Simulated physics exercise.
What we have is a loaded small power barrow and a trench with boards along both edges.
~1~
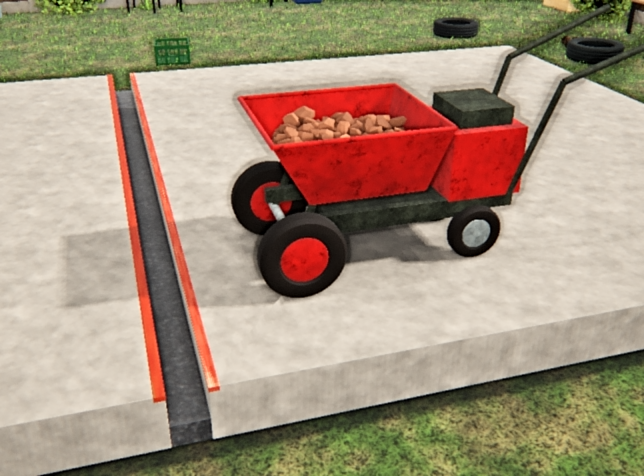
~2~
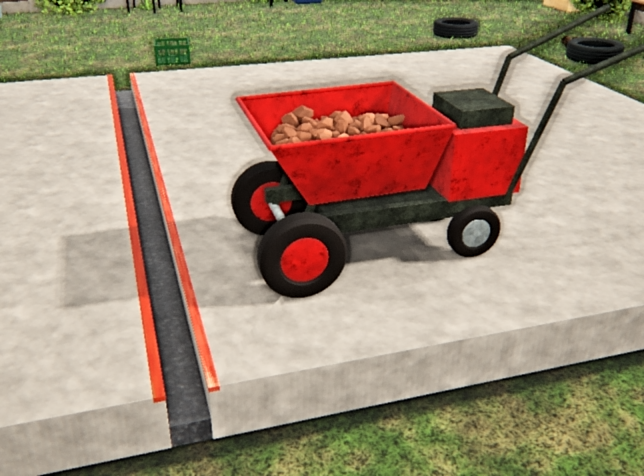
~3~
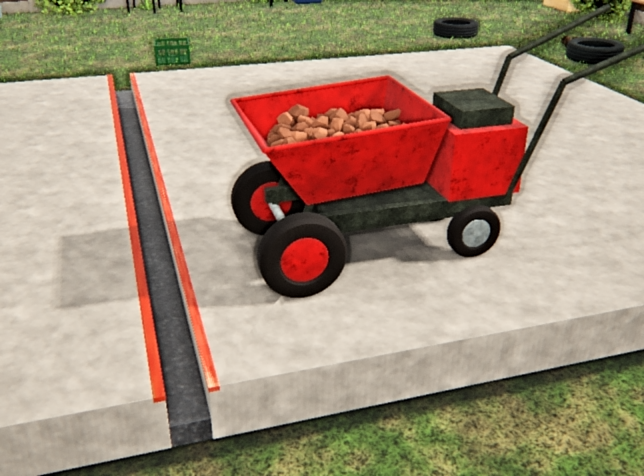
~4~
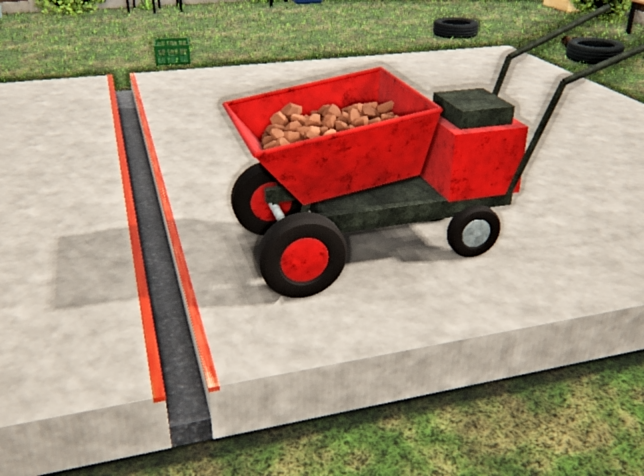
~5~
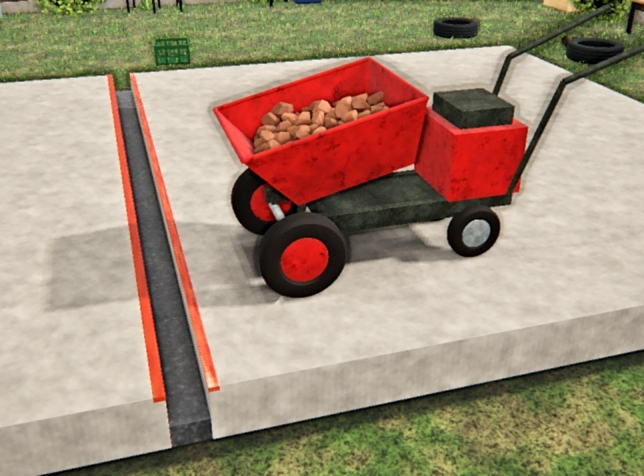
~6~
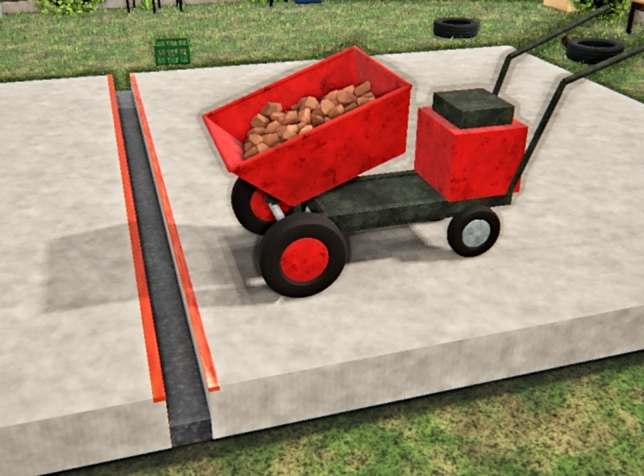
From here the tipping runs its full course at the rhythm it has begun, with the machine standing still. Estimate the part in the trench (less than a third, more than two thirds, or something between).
In the trench: Between a third and two thirds.
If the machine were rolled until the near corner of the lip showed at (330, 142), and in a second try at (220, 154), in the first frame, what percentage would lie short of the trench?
First some 30, then 0 per cent.
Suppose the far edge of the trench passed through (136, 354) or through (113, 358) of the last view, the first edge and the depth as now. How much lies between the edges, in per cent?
Near 70 % and 90 %.
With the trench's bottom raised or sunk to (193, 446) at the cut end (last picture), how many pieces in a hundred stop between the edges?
Near 60 %.
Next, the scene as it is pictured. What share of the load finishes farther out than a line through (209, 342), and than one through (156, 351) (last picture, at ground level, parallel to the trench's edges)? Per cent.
The first gives 100 %, the second 50 %.
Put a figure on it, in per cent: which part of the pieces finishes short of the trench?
Near 0 %.
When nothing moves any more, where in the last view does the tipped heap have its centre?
At about (142, 279).
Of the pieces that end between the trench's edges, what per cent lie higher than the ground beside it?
About 30 per cent.
Soon, skip tipped steeply; all in the skip.
A while on, skip tipped right over; most in the skip; a small part in or heaped over the trench; a small part beyond it; a stray few falling.
Towards the end, skip tipped right over; about a quarter in the skip; about a third in or heaped over the trench; about half beyond it.
Finally, skip tipped right over; a stray few in the skip; about half in or heaped over the trench; about half beyond it.
